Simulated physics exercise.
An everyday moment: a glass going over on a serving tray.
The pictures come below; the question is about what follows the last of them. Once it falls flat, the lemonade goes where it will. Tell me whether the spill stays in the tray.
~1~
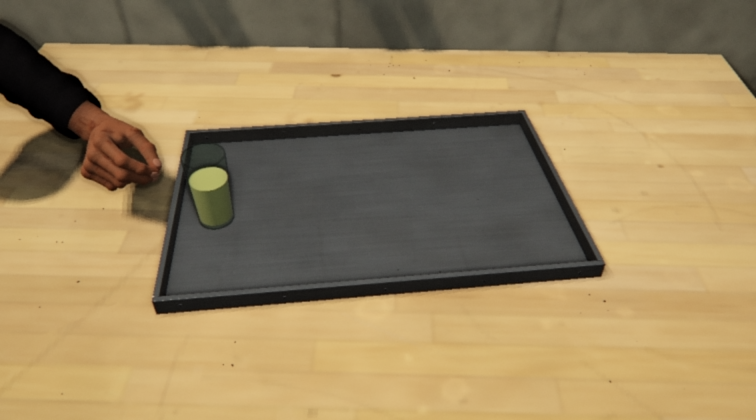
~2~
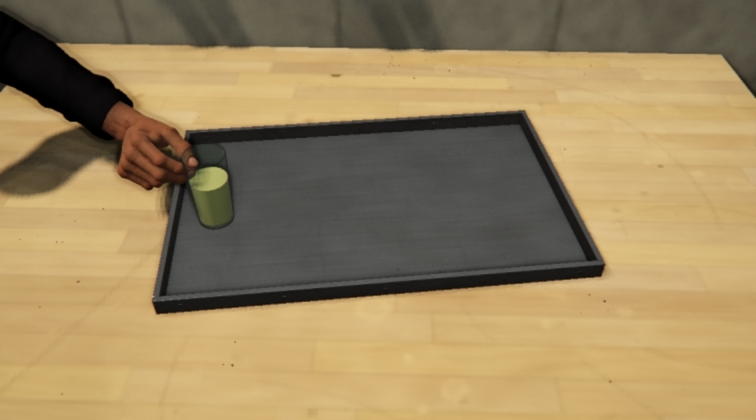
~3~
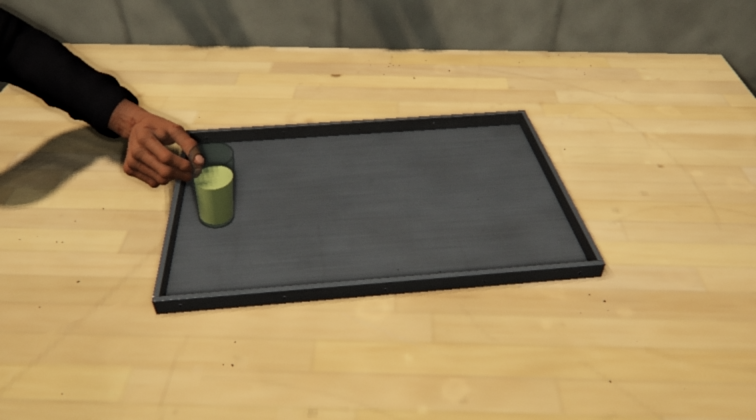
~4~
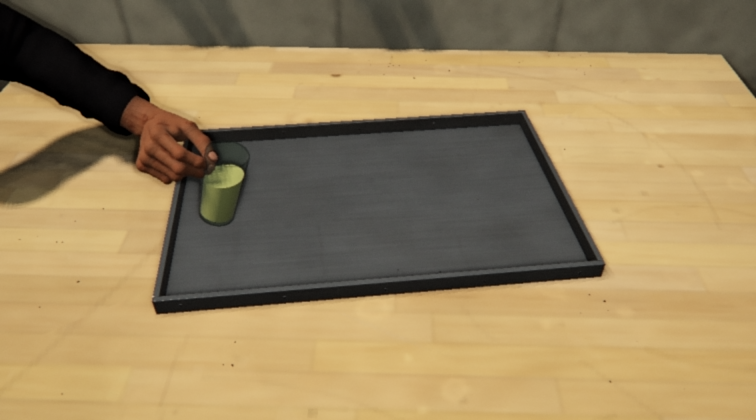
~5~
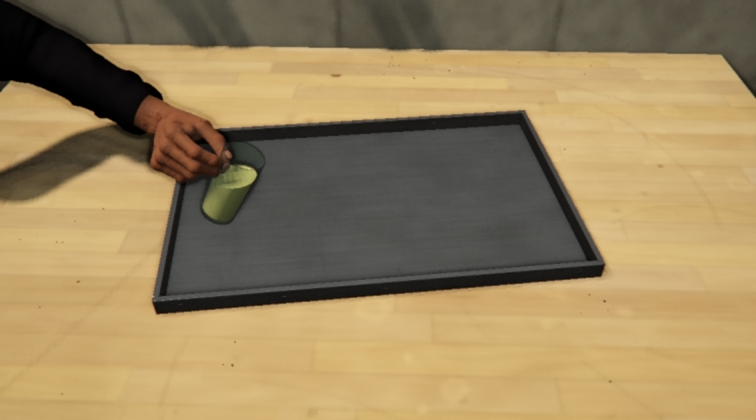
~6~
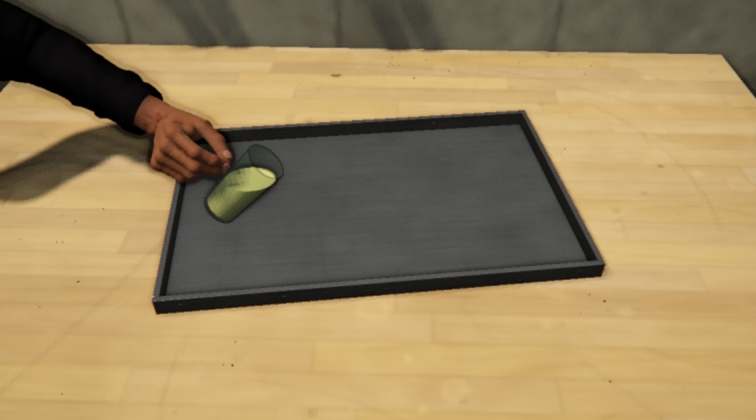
The tray keeps it.
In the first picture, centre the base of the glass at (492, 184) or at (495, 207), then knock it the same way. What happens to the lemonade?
At the first place it gets out on to the top, at the second it wets the top as well.
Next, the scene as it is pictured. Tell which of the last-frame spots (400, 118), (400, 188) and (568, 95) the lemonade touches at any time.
Well, the first one is left alone, the second one is gotten to, and the last one is left alone.
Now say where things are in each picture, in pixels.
It stands upright; glass (210, 186) about two thirds full; tray (365, 278), in the first picture.
Pushed off balance; glass about two thirds full, surface at (209, 179), in the second picture.
Pushed off balance; glass (214, 185) about two thirds full, in the third picture.
Pushed off balance; glass about two thirds full, surface at (223, 177); tray (365, 278), in the fourth picture.
Pushed off balance; glass (231, 183) tipped 30°, in the fifth picture.
It is falling; glass (244, 185) tipped 40°, in the sixth picture.
Shortly, the glass lies in the tray; the puddle covers about as much as a plate; none is outside.
Then, the puddle covers about as much as a tray; none is outside.
At the finish, the puddle covers about as much as a tray; none is outside.
